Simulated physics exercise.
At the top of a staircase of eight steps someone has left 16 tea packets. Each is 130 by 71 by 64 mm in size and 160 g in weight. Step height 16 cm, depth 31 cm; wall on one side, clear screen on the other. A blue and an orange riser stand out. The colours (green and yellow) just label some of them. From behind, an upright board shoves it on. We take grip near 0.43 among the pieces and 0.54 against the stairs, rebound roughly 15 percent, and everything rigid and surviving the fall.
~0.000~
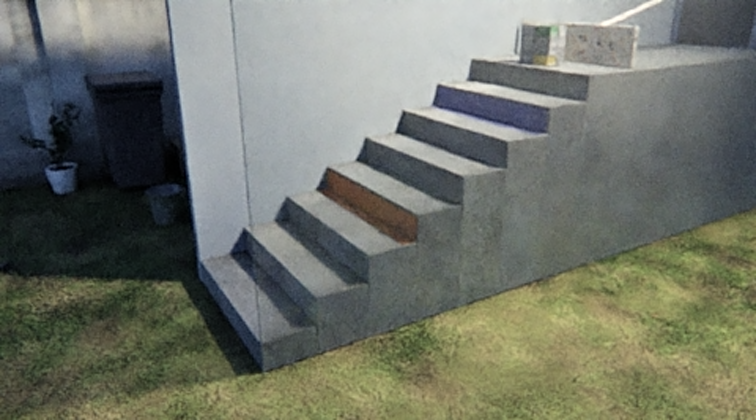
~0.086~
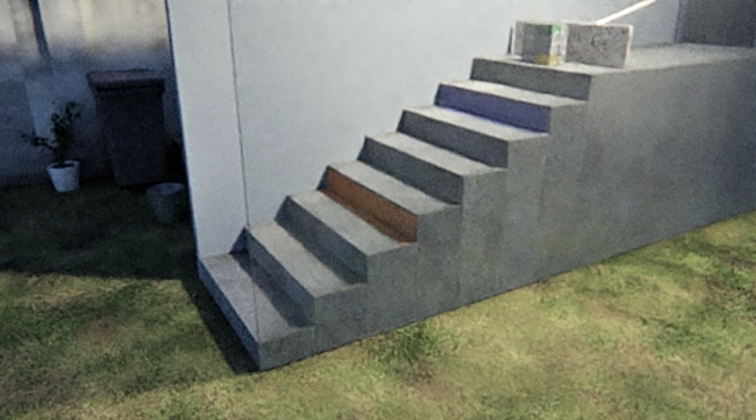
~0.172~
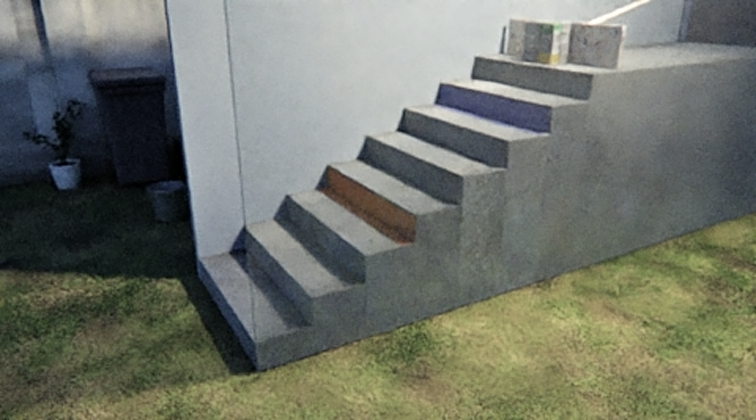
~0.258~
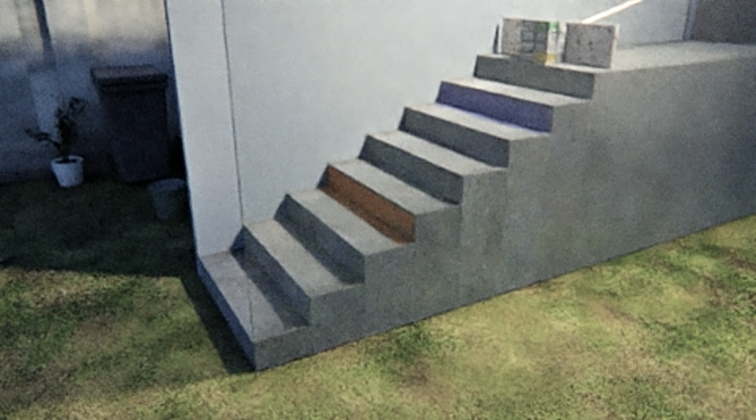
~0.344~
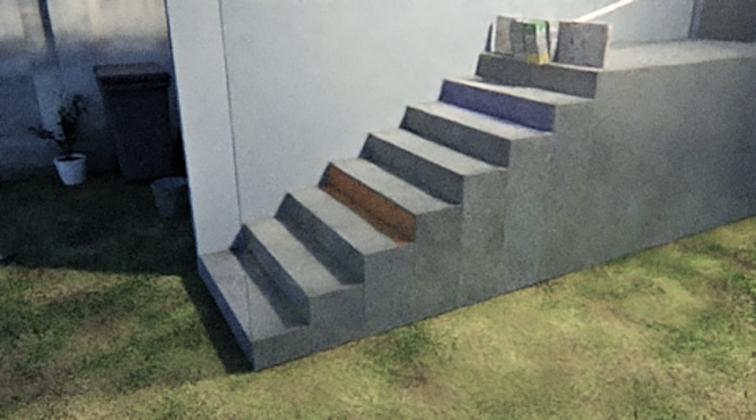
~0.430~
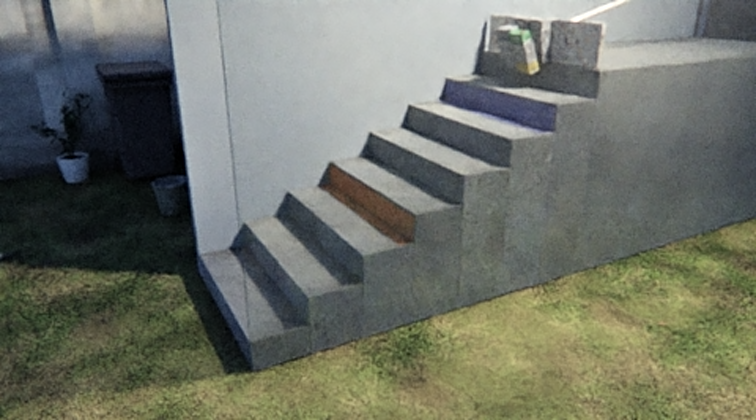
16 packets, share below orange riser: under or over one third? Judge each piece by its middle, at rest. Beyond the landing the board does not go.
Under one third.
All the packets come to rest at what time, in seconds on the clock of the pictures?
Time: About 2.5 s.
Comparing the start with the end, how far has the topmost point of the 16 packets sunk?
By about 29 cm, start to end.
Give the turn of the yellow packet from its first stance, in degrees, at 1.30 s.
Roughly 90°.
By 0.49 s, none of the 16 packets below the orange riser, 16 disturbed; green packet tilted 33°, 15 cm lower; yellow packet tilted 32°, 13 cm lower.
By 0.62 s, none of the 16 packets below the orange riser, 16 disturbed; green packet on its side; yellow packet on its side.
By 0.86 s, none of the 16 packets below the orange riser, 16 disturbed; green packet upside down; yellow packet on its side.
By 1.30 s, 1 of the 16 packets below the orange riser; green packet on its side; yellow packet on its side.
When it is over (2.7 s), 2 of the 16 packets below the orange riser; yellow packet on its side; green packet 1.00 m lower. That is 12 per cent. In pixels of the last frame, middles, yellow packet near (508, 84), green packet near (345, 217).
